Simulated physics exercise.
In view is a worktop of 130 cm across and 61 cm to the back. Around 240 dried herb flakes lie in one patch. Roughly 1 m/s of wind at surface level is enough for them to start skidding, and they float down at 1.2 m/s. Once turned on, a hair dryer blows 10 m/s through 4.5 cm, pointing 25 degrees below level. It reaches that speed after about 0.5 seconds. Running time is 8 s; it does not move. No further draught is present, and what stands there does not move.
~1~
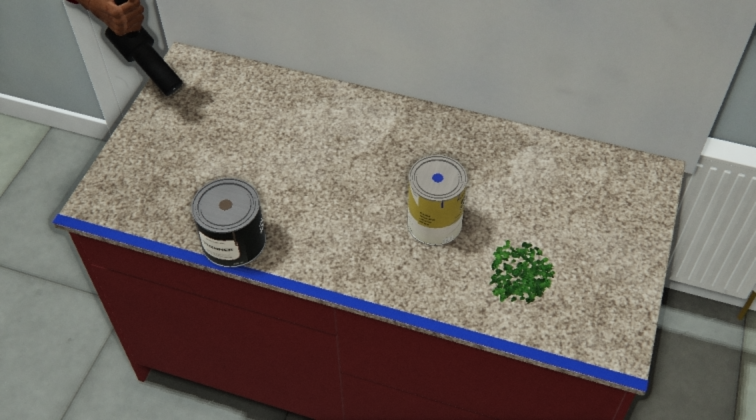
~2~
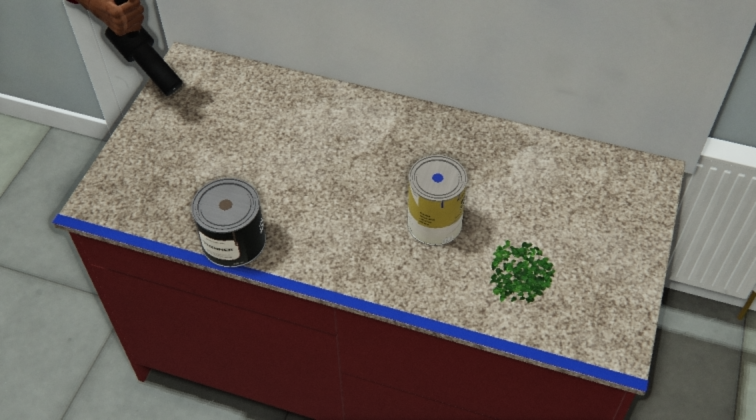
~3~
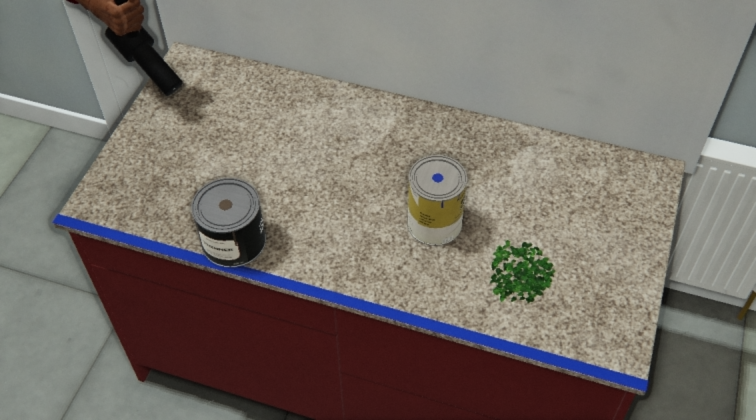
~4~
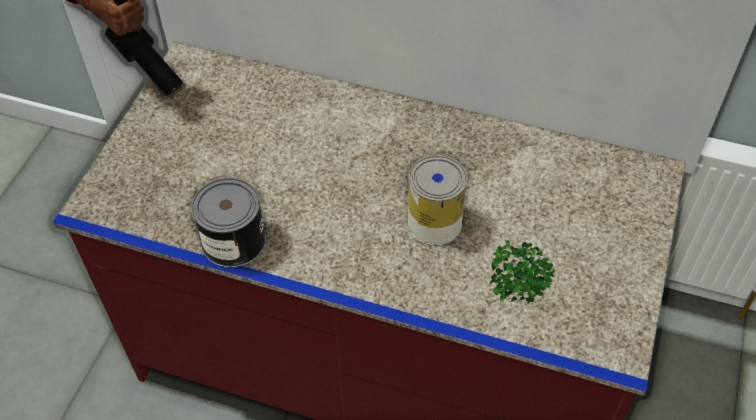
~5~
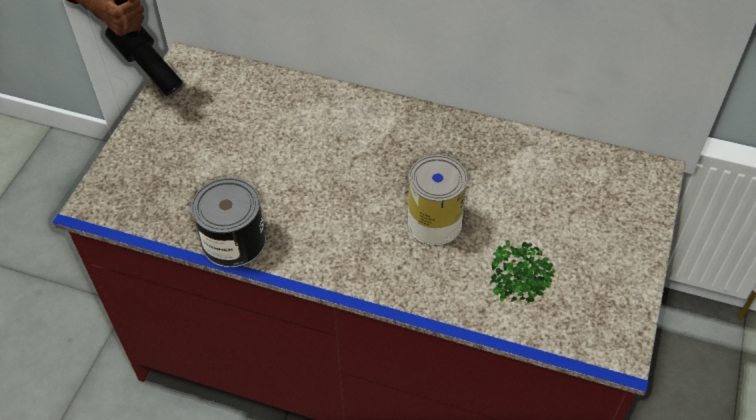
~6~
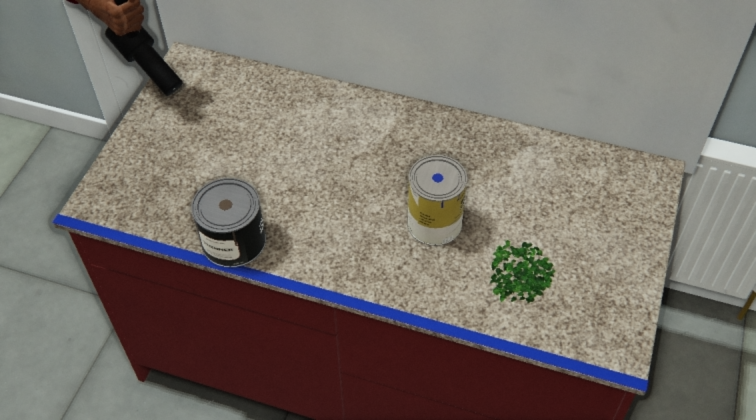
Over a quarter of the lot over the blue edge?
No: Not above a quarter.
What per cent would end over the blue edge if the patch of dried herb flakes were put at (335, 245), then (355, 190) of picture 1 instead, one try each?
Near 90 % for the first and near 40 % for the second.
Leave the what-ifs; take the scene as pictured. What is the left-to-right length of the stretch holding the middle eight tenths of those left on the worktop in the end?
Around 20 cm.
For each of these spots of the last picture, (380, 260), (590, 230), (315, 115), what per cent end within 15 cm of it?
I would say some 0 %, 20 % and 0 % respectively.
Then, 1.2 s after the last picture, 1 % are over the blue edge; the middle of those still in play is near (543, 278); 19 % have settled or left.
Then, 2.1 s after the last picture, 2 % are over the blue edge; the middle of those still in play is near (540, 270); 34 % have settled or left.
Then, 4.0 s after the last picture, 2 % are over the blue edge; the middle of those still in play is near (544, 273); 46 % have settled or left.
Then, 7.6 s after the last picture, at the end, 2 % are over the blue edge; the middle of those still in play is near (544, 273).
